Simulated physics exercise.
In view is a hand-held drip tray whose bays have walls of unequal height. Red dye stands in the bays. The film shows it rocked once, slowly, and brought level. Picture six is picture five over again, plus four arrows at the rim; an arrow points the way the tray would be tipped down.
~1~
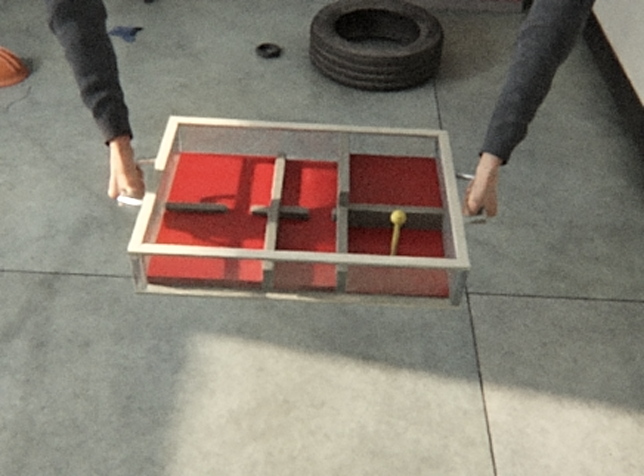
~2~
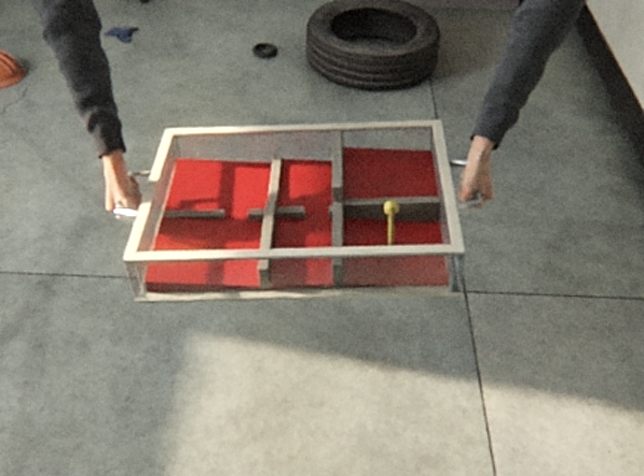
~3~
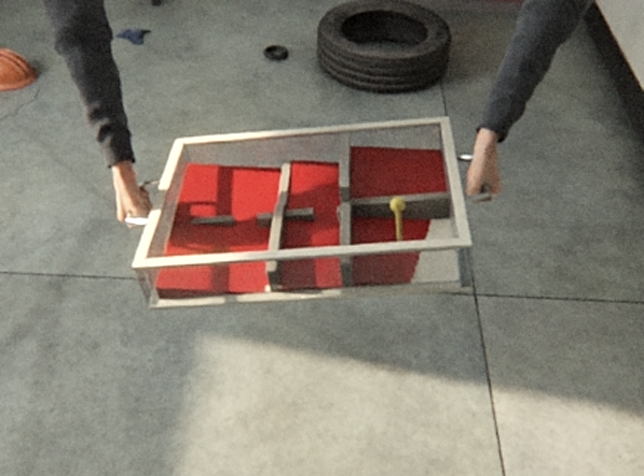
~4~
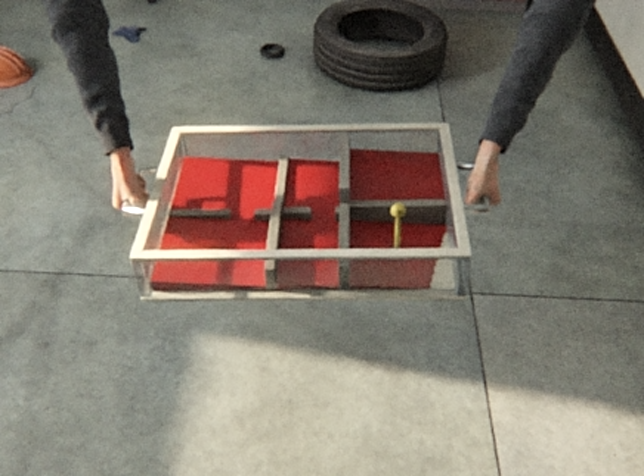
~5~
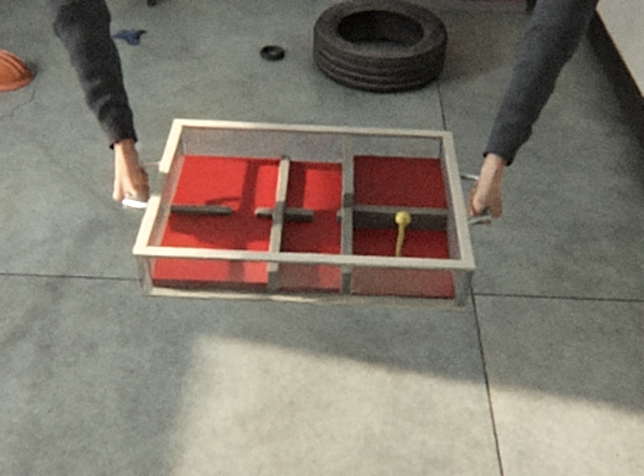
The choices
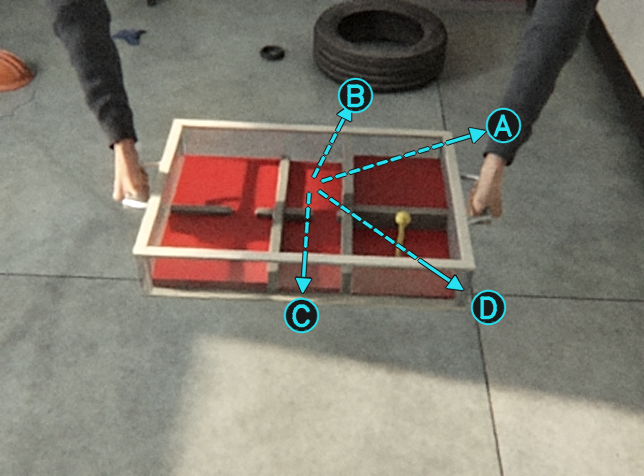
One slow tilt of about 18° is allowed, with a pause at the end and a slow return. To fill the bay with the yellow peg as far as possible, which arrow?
Arrow D does it best.
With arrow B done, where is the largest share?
That is the back right bay.
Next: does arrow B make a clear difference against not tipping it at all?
No, hardly at all.
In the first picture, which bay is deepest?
That is the back right bay.
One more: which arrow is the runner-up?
The answer is C.
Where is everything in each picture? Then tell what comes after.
The tray is level; deepest in the back right bay, at (391, 182), shallowest in the front right; yellow peg at (399, 218), in the first frame.
Tipped about 5° down to the left; no wall is crossed, in the second frame.
Tipped about 9° down to the left; no wall is crossed; yellow peg at (398, 205), in the third frame.
Tipped about 5° down to the left; no wall is crossed, in the fourth frame.
The tray is level; deepest in the back right bay, at (395, 184), shallowest in the front right; yellow peg at (403, 219), in the fifth frame.
In cyan, A ends at (480, 132); B ends at (348, 109); C ends at (302, 287); D ends at (458, 286).
For arrow A, about 6 % of the liquid ends in the peg's bay; nothing spills.
For arrow B, about 6 % of the liquid ends in the peg's bay; nothing spills.
For arrow C, about 27 % of the liquid ends in the peg's bay; nothing spills.
For arrow D, about 43 % of the liquid ends in the peg's bay; almost none goes over the rim.
